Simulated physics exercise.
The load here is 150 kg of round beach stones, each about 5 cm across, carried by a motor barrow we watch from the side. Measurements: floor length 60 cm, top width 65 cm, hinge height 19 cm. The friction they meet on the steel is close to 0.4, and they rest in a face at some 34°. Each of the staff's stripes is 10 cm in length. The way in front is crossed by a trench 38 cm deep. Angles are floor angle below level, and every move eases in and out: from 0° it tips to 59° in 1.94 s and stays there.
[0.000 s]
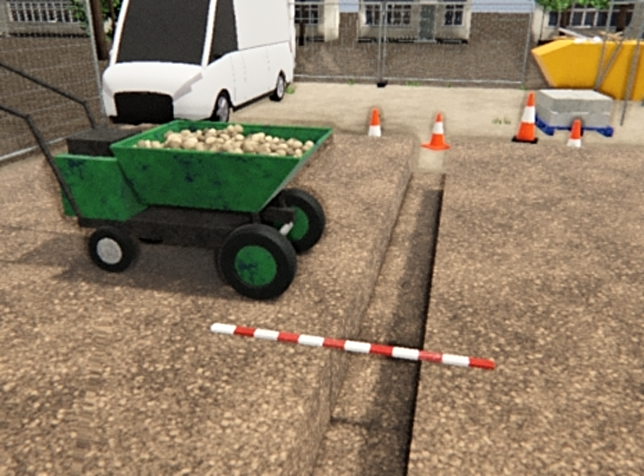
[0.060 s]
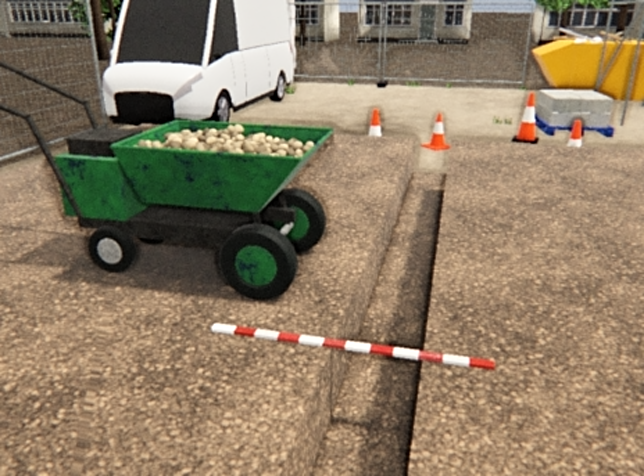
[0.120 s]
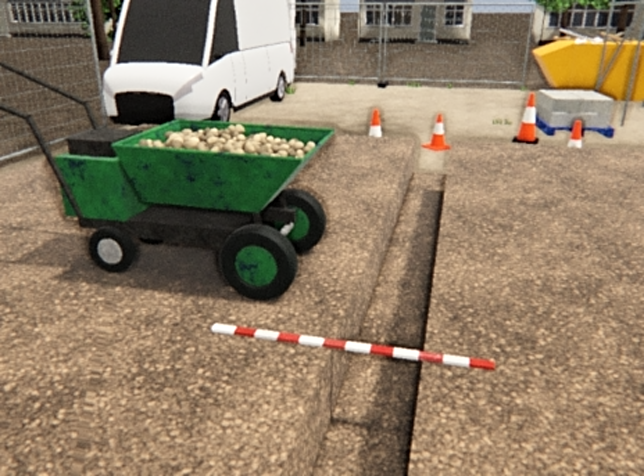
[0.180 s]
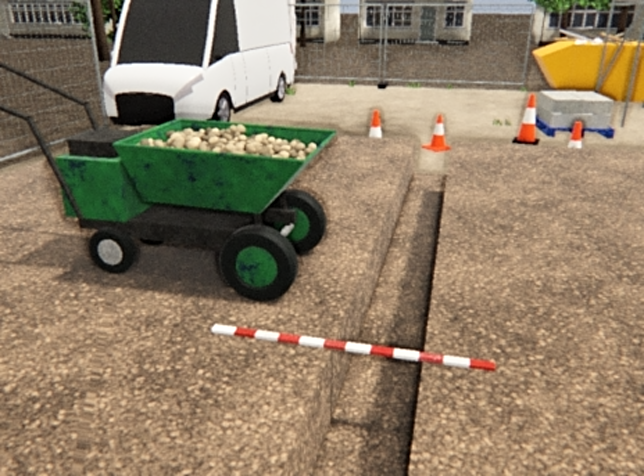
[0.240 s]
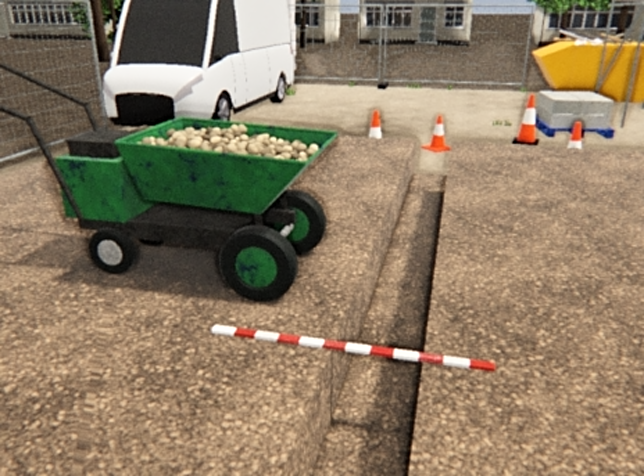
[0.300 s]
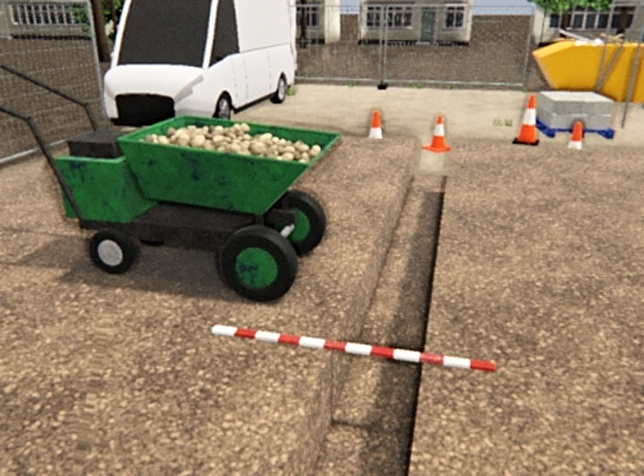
At the start, a green motor barrow heaped with round pale stones stands on brown ground beside a narrow trench crossed by a red and white staff. Then its skip begins to tilt very slightly toward the right, the stones barely shifting, while the wheels stay still.
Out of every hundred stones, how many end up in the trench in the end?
Around 74 in every hundred.
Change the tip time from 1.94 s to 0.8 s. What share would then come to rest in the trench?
Around 60 per cent would end in the trench.
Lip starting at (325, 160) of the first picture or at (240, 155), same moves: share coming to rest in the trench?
The first gives about 50 percent and the second about 85 percent.
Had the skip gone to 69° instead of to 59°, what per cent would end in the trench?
Roughly 70 percent.
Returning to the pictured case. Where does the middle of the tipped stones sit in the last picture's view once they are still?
Around (405, 336).
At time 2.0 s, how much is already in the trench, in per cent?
Close to 30 per cent has got there by then.
After 1.5 s the floor is at 50°; 99 % in the skip, 1 % in the trench; the foremost stones are at (389, 234).
After 2.0 s the floor is at 59°; 59 % in the skip, 30 % in the trench, 11 % past the trench; the foremost stones are at (504, 299).
After 2.4 s the floor is at 59°; 37 % in the skip, 44 % in the trench, 19 % past the trench; the foremost stones are at (560, 311).
After 4.3 s the floor is at 59°; 5 % in the skip, 74 % in the trench, 20 % past the trench; the foremost stones are at (578, 302).
